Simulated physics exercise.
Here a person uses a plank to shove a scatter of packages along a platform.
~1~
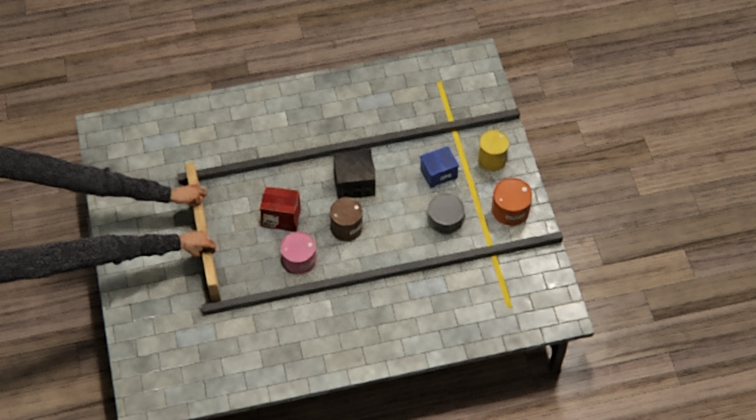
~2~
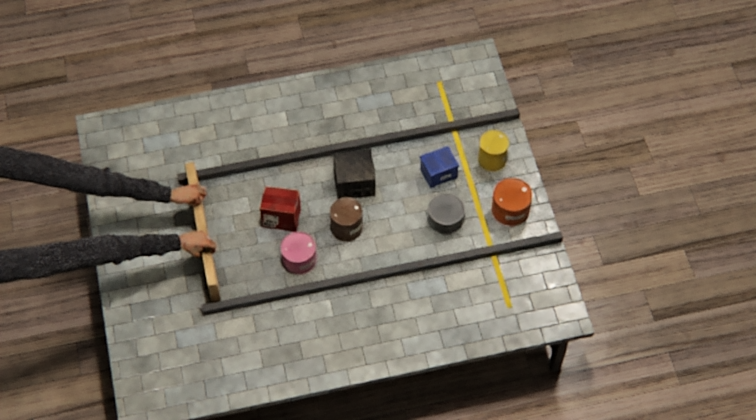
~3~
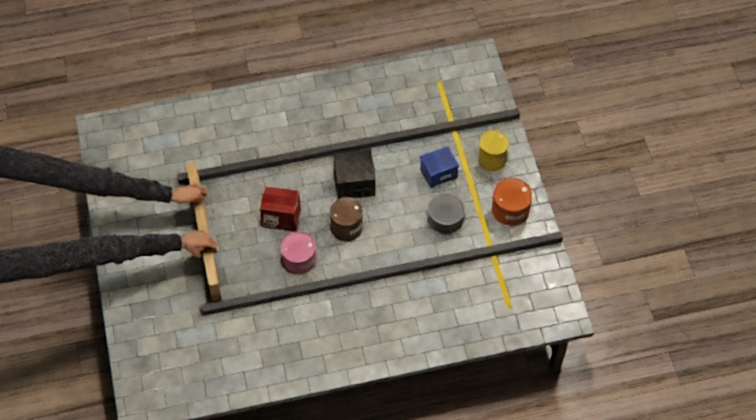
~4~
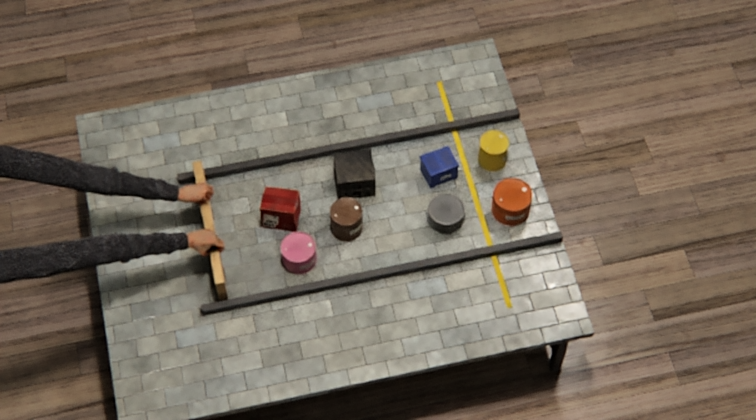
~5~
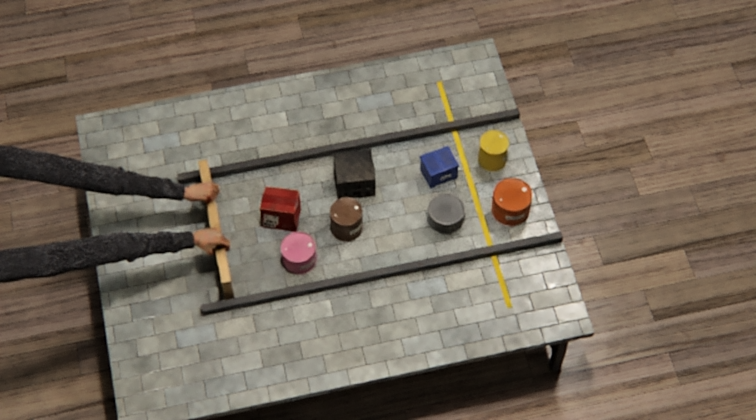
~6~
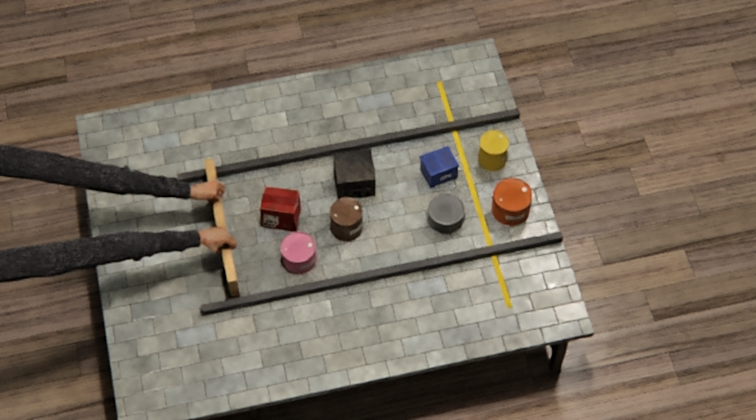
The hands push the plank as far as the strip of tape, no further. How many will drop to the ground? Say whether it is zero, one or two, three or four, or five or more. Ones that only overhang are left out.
It is one or two.
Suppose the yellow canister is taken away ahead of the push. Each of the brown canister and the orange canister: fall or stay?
Result - brown canister: Remains in place; orange canister: Drops.
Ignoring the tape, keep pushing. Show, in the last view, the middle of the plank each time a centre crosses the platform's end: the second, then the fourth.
The first one at (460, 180), the next at (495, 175).
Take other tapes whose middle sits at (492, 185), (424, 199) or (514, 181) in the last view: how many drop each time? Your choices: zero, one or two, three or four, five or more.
Well, it comes out as three to four, none and three or four, in that order.
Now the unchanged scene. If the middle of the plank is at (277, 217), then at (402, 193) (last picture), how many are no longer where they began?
First 2, after that 6.
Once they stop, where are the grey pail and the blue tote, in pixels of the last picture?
The first sits around (526, 201), while the other sits around (513, 146).
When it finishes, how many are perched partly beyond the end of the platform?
It totals 0.
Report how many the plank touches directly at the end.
All in all, 4.
Soon after, none off yet; orange canister at rest near (512, 202); yellow canister at rest near (493, 151); blue tote at rest near (439, 167).
At rest, the number that fall off is one or two; fallen, yellow canister and orange canister.
